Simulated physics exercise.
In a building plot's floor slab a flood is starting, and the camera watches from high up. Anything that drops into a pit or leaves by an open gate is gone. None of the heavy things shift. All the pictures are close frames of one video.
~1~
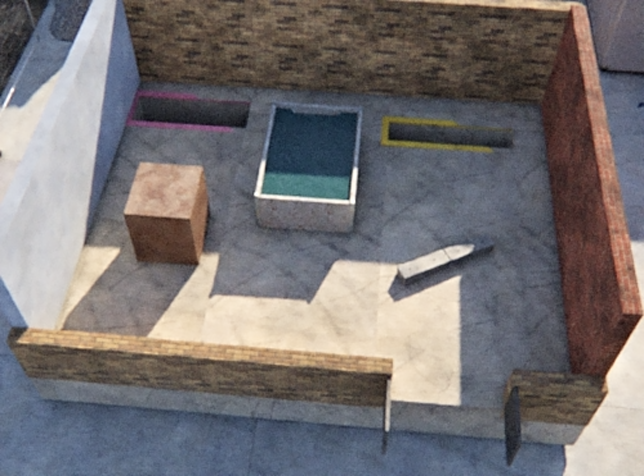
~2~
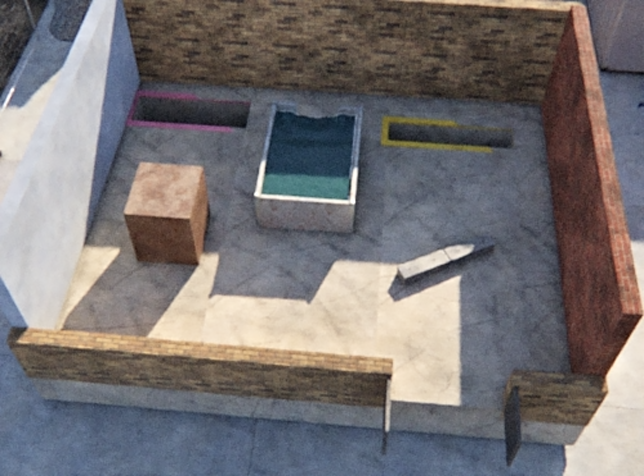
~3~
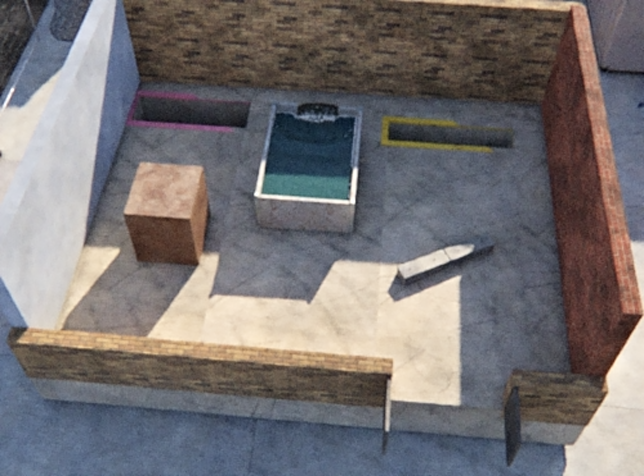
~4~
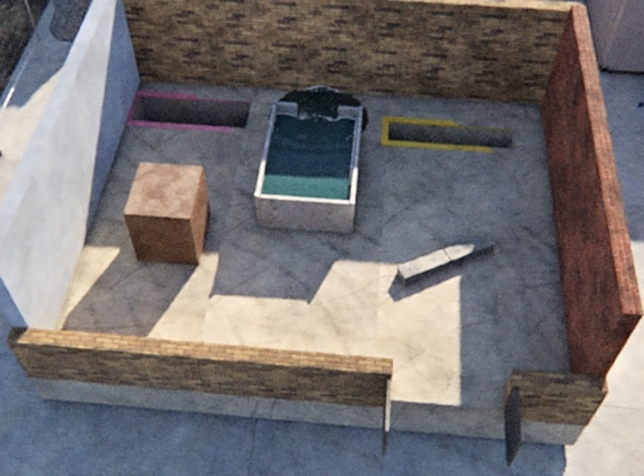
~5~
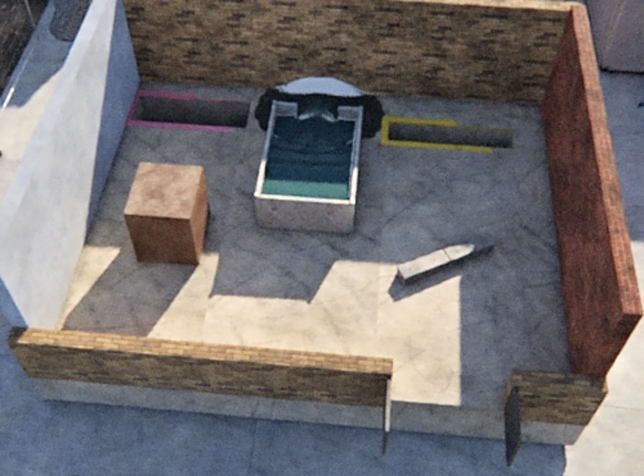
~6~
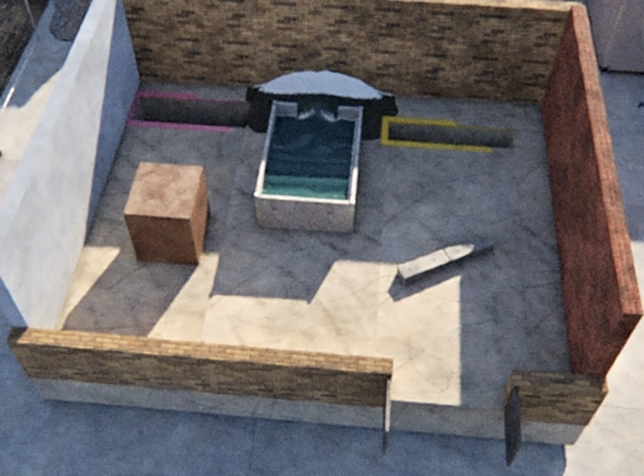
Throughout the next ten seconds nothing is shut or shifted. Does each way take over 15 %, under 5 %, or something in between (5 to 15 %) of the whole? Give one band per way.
At the end, the gate swallows below five per cent. The yellow pit swallows beyond fifteen per cent. The pink pit swallows beyond fifteen per cent.
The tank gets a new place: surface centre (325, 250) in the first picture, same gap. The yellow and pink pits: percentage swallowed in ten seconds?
After ten seconds: Yellow pit at 30 percent, pink pit at 35 percent.
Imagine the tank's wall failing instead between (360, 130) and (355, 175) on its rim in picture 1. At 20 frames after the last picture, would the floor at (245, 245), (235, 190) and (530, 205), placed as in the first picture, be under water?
The first would be still unwetted, the second still unwetted and the third drenched.
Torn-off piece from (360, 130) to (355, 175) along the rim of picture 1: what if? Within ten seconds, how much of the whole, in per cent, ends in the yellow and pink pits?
Yellow 40 %, pink 2 %.
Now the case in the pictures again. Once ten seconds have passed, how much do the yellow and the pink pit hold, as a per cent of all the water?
About 24 and 38 per cent.
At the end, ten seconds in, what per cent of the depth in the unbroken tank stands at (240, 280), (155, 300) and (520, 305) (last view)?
0, 0, 2 %.
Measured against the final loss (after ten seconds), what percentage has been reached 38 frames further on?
I get 75 percent.
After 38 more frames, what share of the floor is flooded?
About 25 per cent.
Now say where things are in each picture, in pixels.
Still water in the open tank at (311, 153), in the first frame.
Water pours out on the open tank's far side and has run to a hidden place, in the second frame.
Water pours out on the open tank's far side and has run to a hidden place, in the third frame.
Water pours out on the open tank's far side and has run to (302, 92), in the fourth frame.
The front is at (274, 90), out from the gap on the open tank's far side, in the fifth frame.
The front is at (252, 89), out from the gap on the open tank's far side, in the sixth frame.
A moment on, water covers 10 % of the floor; the gate 0 %, the yellow pit 0 %, the pink pit 1 %.
Next, water covers 15 % of the floor; the gate 0 %, the yellow pit 4 %, the pink pit 7 %.
Then, water covers 15 % of the floor; the gate 0 %, the yellow pit 10 %, the pink pit 17 %.
Later, water covers 25 % of the floor; the gate 0 %, the yellow pit 18 %, the pink pit 28 %.
In the end, water covers 20 % of the floor; the gate 0 %, the yellow pit 25 %, the pink pit 37 %.
